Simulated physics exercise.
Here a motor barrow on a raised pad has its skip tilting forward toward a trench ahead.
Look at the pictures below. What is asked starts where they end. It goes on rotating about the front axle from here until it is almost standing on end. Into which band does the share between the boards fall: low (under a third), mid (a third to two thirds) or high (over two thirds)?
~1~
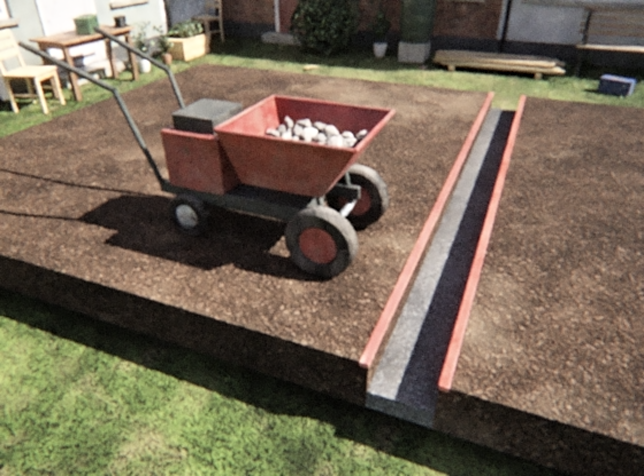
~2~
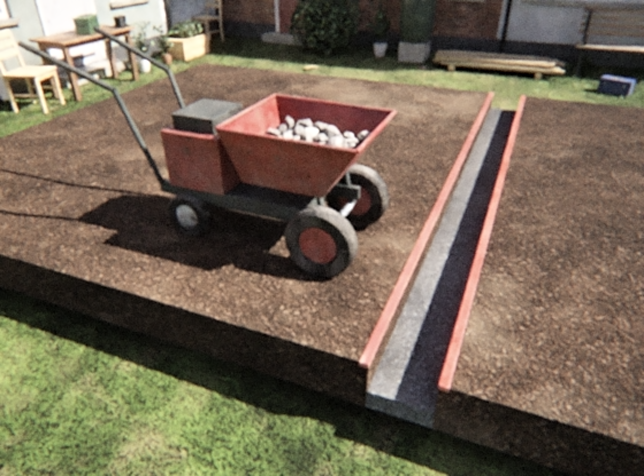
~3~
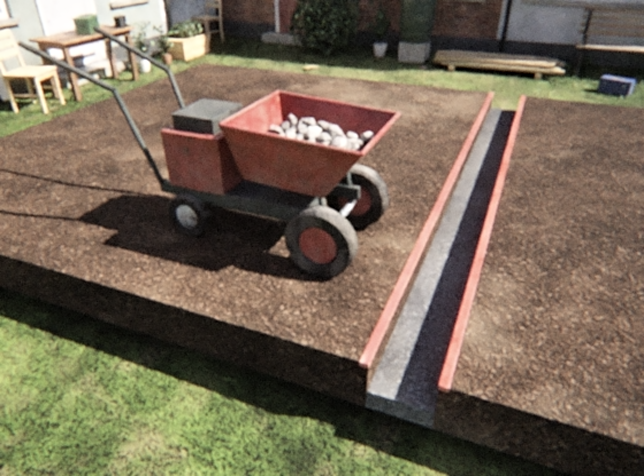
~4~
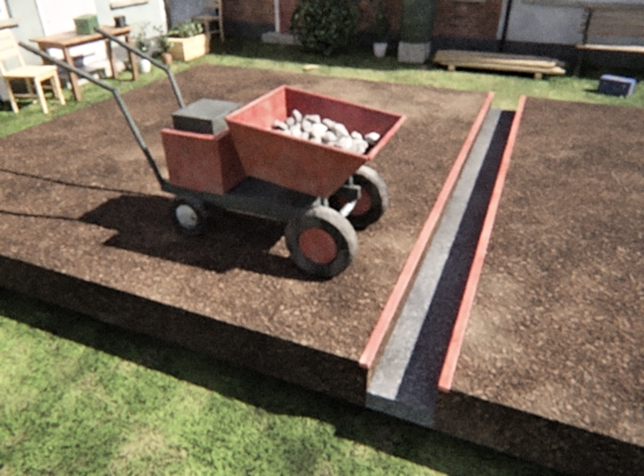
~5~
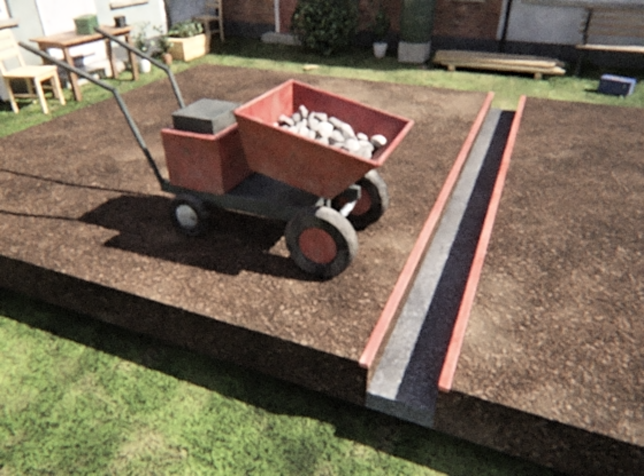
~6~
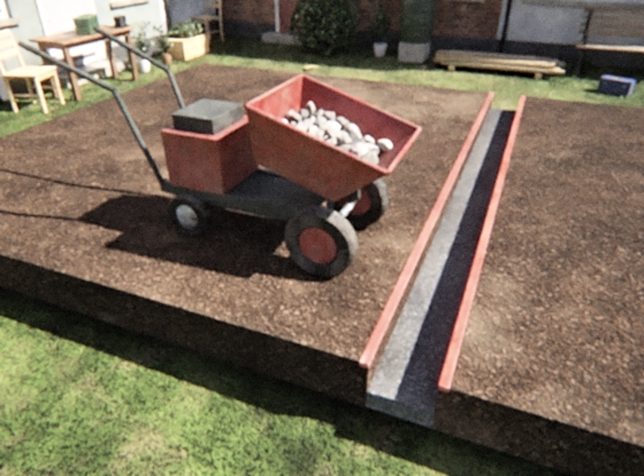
The high band.
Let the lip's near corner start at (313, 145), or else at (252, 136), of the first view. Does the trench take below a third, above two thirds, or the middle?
For the first case, over two thirds; for the second case, under a third.
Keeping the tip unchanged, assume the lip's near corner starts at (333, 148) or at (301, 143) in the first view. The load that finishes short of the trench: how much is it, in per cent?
First spot 0 per cent, second spot 20 per cent.
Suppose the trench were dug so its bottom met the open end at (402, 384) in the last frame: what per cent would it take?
I'd put it at about 40 in a hundred.
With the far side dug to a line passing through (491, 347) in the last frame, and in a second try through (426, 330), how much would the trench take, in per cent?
About 100 and 10 per cent.
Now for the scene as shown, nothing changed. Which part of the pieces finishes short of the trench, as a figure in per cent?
Estimate: Around 0 per cent.
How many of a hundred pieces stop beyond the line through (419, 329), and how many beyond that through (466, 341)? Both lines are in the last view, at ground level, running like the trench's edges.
Roughly 70 and 10 percent.
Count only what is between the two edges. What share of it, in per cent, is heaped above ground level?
Around 10 in a hundred.
Just after the last frame, skip tipped steeply; every one in the skip.
A moment on, skip tipped right over; the larger part in the skip; about a tenth in or heaped over the trench; just a few beyond it.
Further on, skip tipped right over; about a tenth in the skip; the larger part in or heaped over the trench; roughly a quarter beyond it.
When it is over, skip tipped right over; about a tenth in the skip; the larger part in or heaped over the trench; about a tenth beyond it.
